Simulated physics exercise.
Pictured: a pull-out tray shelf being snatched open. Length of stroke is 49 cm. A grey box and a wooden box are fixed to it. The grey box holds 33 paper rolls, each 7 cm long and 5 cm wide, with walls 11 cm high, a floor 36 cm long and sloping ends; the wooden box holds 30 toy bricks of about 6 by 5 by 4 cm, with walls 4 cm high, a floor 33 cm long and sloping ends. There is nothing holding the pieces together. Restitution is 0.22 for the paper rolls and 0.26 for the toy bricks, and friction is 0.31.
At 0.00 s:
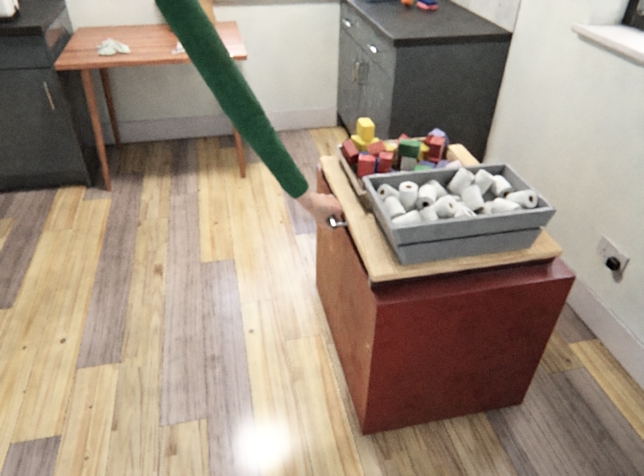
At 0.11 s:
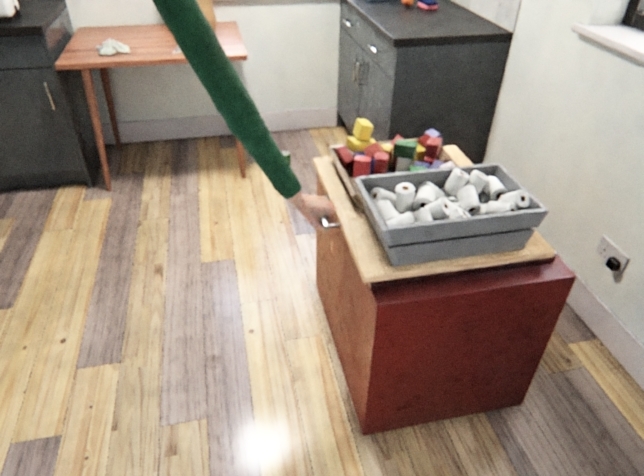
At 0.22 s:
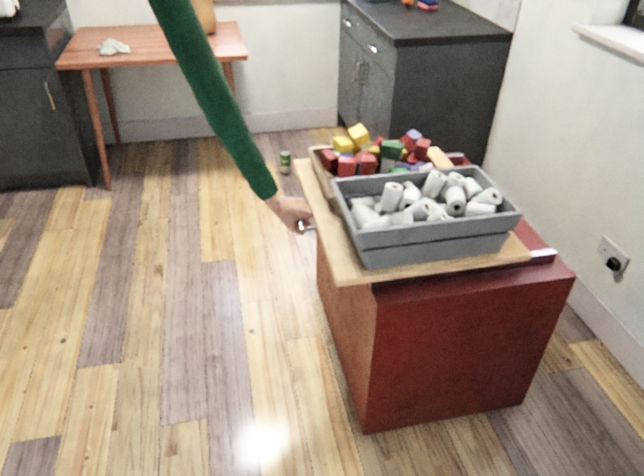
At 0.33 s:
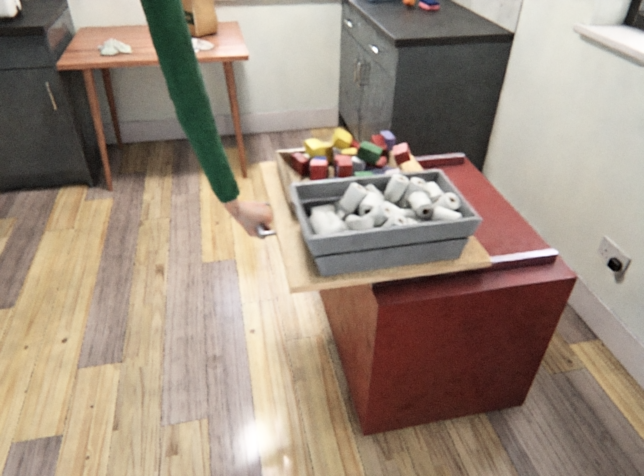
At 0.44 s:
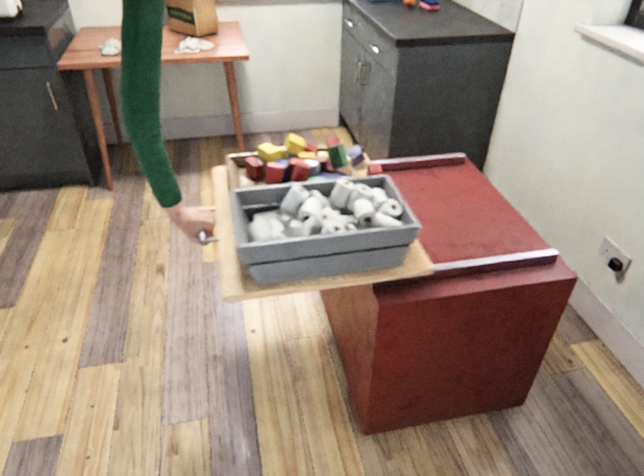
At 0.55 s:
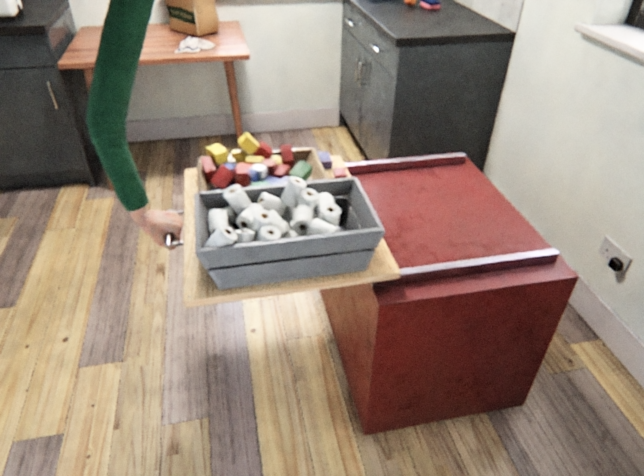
A wooden tray shelf, carrying a grey box of pale rolls and a wooden box of coloured bricks, sits atop a red cabinet as a green-sleeved arm grips its handle. The hand pulls it leftward, slowly then faster, exposing the red top and rails while the rolls and bricks shift about.
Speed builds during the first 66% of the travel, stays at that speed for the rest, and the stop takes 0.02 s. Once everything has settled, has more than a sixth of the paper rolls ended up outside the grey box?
No.
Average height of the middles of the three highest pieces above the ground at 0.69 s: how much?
Roughly 82 centimetres.
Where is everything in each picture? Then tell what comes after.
In the first frame (we follow the rim corner now nearest the camera, unless another is named), grey box at (396, 227); wooden box (by its farthest rim corner) at (440, 137); shelf out by 0 cm; nothing out yet.
Grey box at (387, 228); wooden box at (433, 138); shelf out by 2 cm, in the second frame.
Grey box at (359, 231); wooden box at (415, 139); shelf out by 10 cm, in the third frame.
Grey box at (311, 237); wooden box at (384, 142); shelf out by 22 cm, in the fourth frame.
Grey box at (241, 246); wooden box at (339, 146); shelf out by 39 cm; 2 out, the lowest brick at (374, 174), in the fifth frame.
Grey box at (201, 250); wooden box at (313, 148); shelf out by 49 cm; 2 out, the lowest brick at (323, 161), in the sixth frame.
After 0.69 s, 0 of 33 out of the grey box and 6 of 30 out of the wooden box.
After 0.91 s, 0 of 33 out of the grey box and 8 of 30 out of the wooden box.
When it is over (at 1.34 s), 0 of 33 out of the grey box and 8 of 30 out of the wooden box. Asked share, 0 of 33, 0 per cent.
